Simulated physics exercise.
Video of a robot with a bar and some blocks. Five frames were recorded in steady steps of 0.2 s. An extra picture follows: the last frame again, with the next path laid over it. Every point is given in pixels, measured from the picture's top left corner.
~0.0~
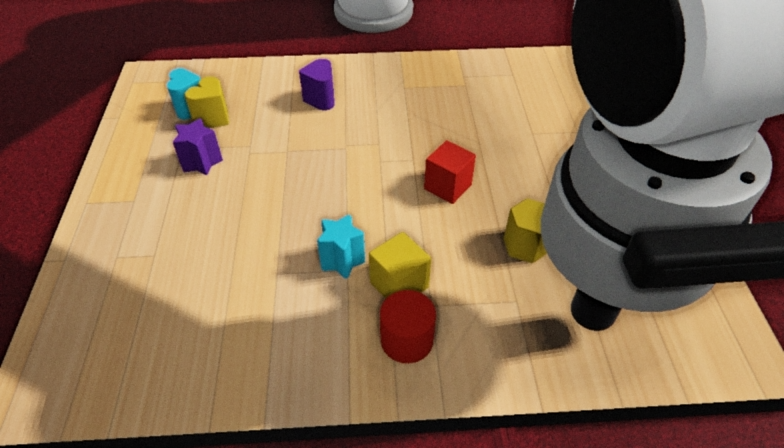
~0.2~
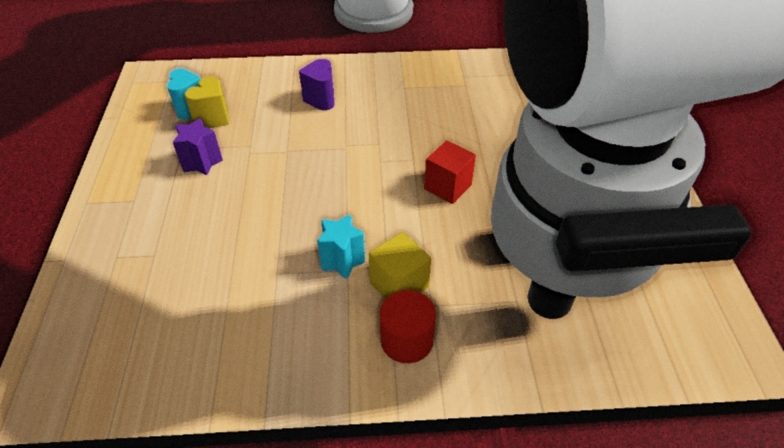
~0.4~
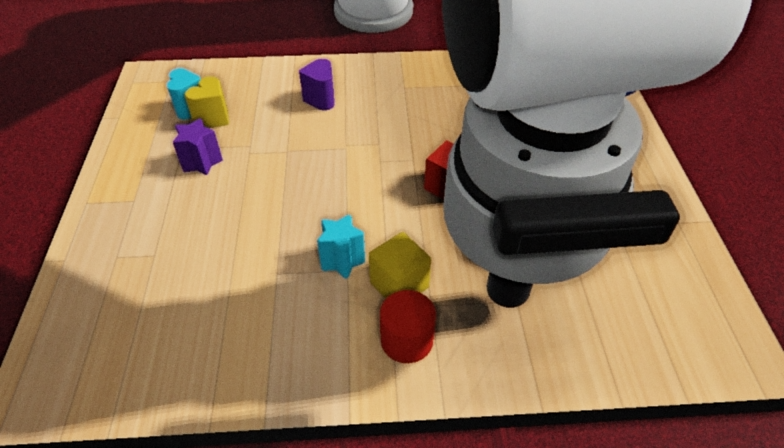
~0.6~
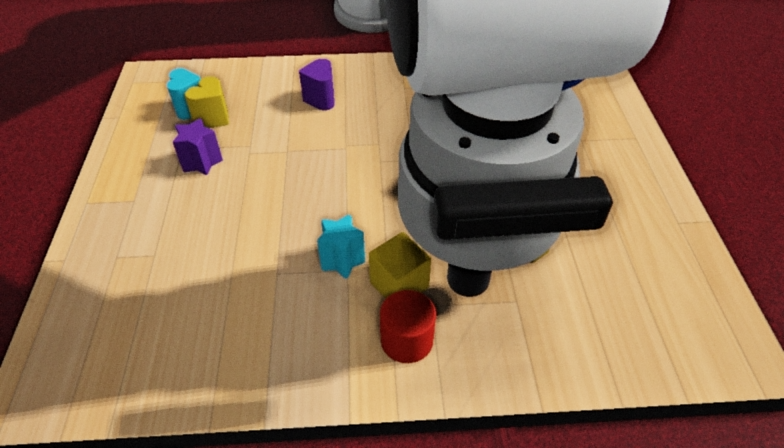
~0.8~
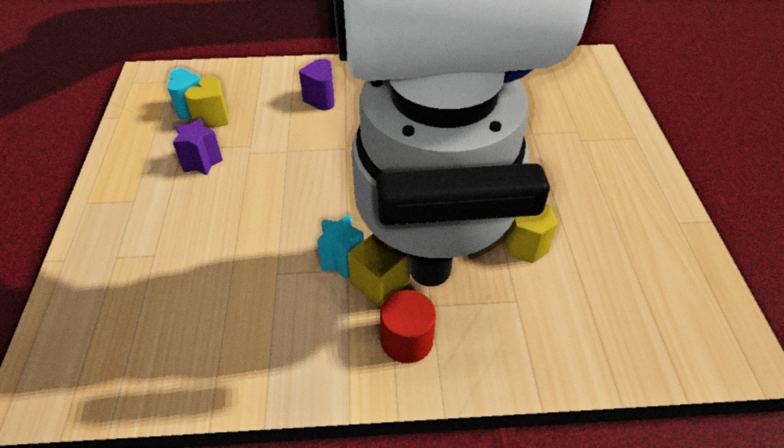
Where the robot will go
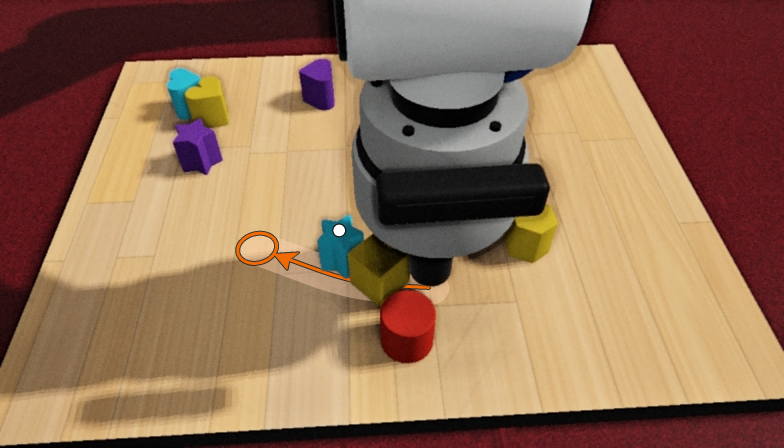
We see a robot arm with a dark downward-pointing tip glide left over a wooden board of colorful blocks, moving between the red cylinder and red cube, then nudging a yellow block slightly left toward the turquoise star.
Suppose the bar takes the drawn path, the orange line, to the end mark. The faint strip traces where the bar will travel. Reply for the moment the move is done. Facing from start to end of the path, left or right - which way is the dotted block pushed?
It's going to go right.
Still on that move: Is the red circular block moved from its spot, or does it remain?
The push misses it.
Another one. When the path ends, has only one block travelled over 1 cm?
No, it doesn't check out.
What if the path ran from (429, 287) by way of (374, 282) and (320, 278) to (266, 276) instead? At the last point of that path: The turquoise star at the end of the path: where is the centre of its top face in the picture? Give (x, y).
Pixel (237, 191).
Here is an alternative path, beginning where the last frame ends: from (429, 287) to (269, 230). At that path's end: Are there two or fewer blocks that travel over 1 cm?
My answer is yes.
Drawn move, from (429, 287) by way of (366, 283) and (309, 267) to (257, 248); the dot is on the turquoise star.
On the path given first. One third of the way, bar at (364, 267); turquoise star at (289, 218); yellow square at (313, 244).
Two thirds of the way, bar at (306, 251); turquoise star at (238, 201), turned 15° clockwise; yellow square at (256, 227).
At the end, bar at (253, 232); turquoise star at (192, 181), turned 20° clockwise; yellow square at (204, 207), turned 15° clockwise; red circular block still.
